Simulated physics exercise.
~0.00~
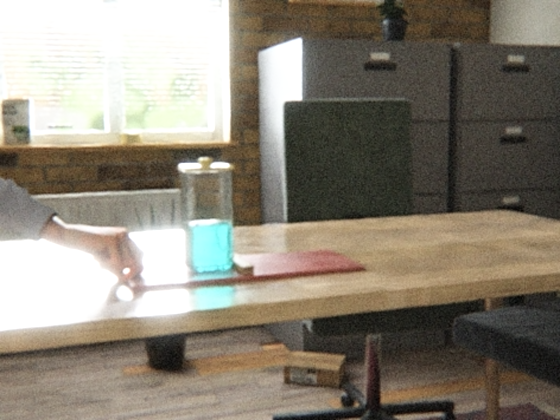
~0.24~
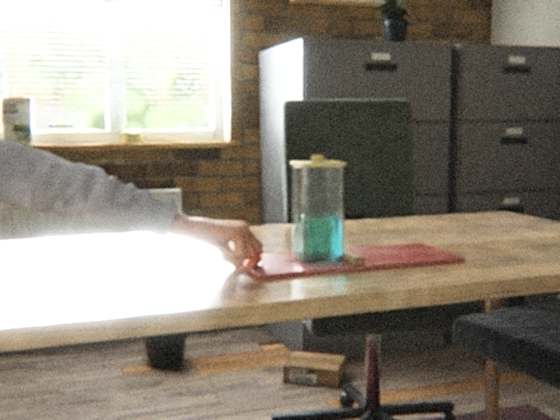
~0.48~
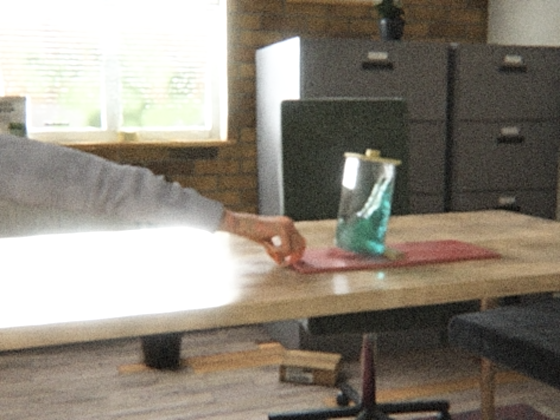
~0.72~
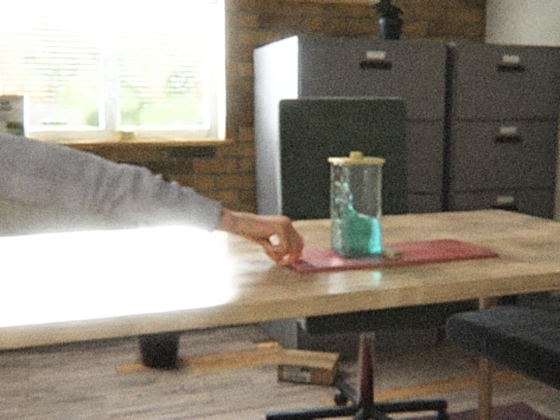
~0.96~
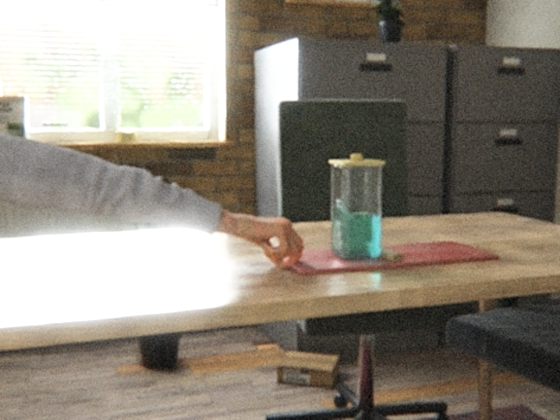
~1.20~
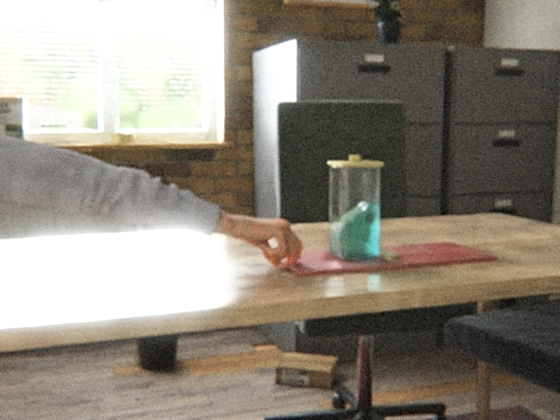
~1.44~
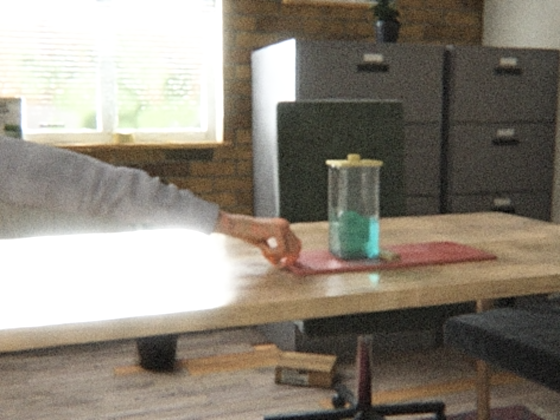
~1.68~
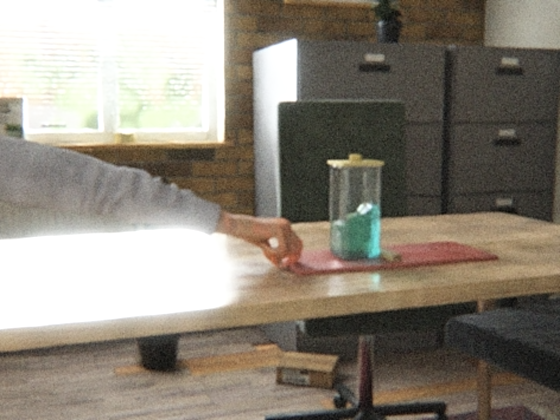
In an office with grey filing cabinets, a hand slid a red board holding a capped clear container of blue-green water rightward along a wooden table, then stopped; the container tipped briefly, settled upright, and stayed standing while the water sloshed inside.
